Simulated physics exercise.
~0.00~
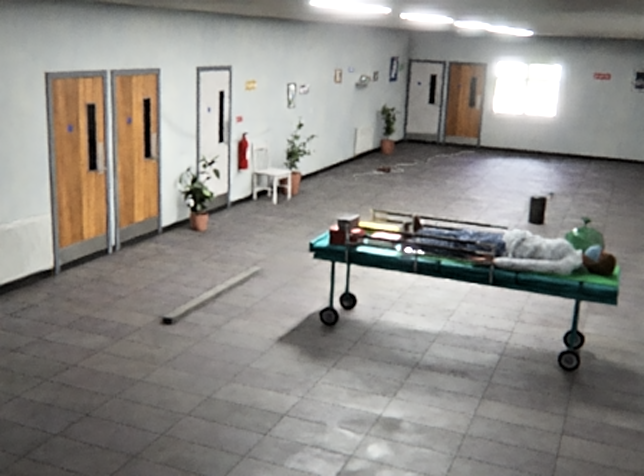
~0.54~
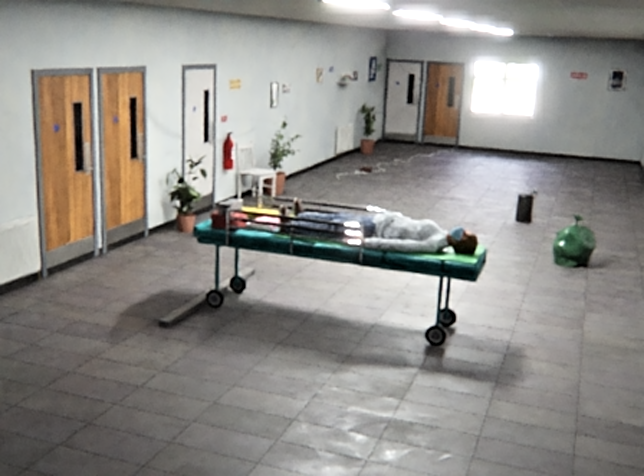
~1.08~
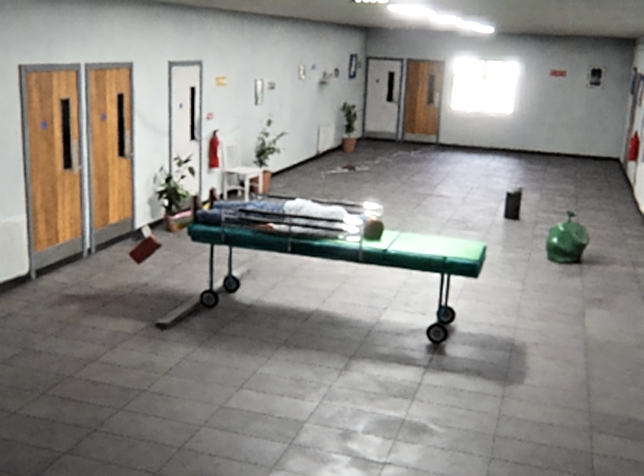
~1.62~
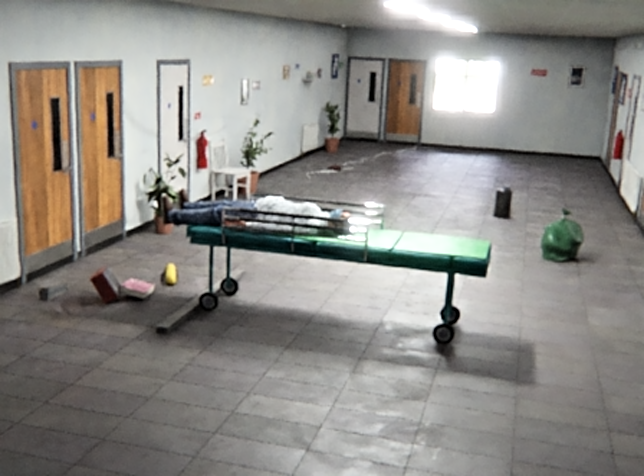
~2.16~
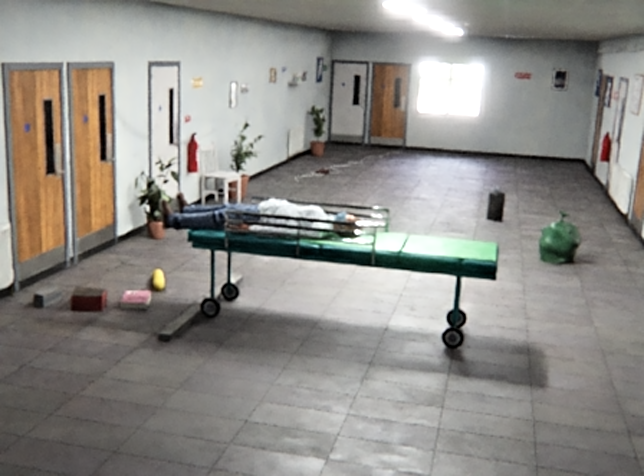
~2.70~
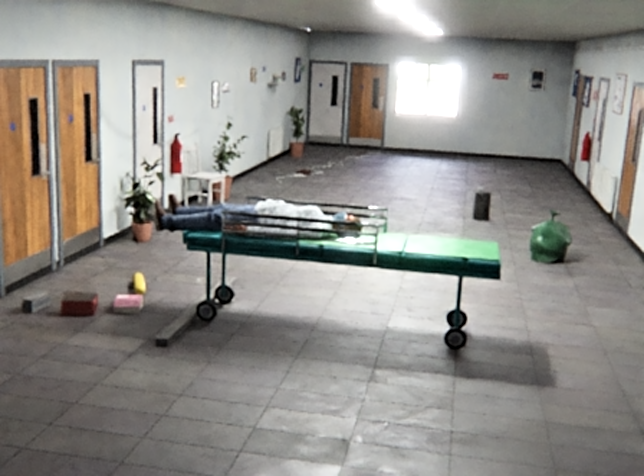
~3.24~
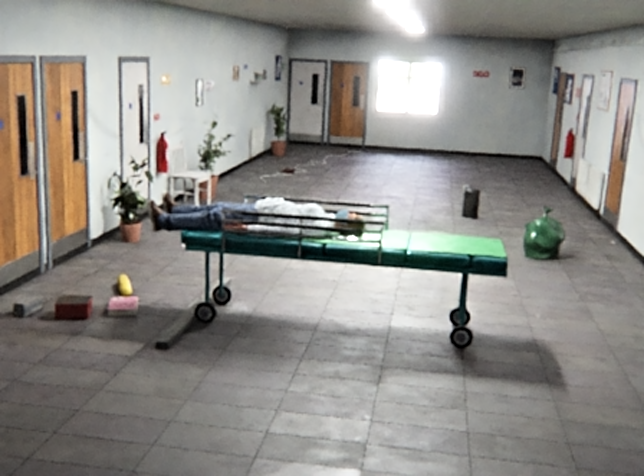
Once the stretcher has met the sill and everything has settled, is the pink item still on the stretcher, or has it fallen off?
The pink item falls off. It goes over the left end of the stretcher and ends up on the floor.
The clip opens on a green wheeled stretcher rolling left along a tiled corridor, with a person lying on it and several loose items near its left end. It reaches a low sill lying across the floor and stops there. The person slides left along the bed, while a grey box, a red case, a pink item and a yellow bottle go over the left end. They tumble to the floor and settle beyond the sill. At the end the stretcher stands upright, the person still lying on it with their feet sticking out past the left end.
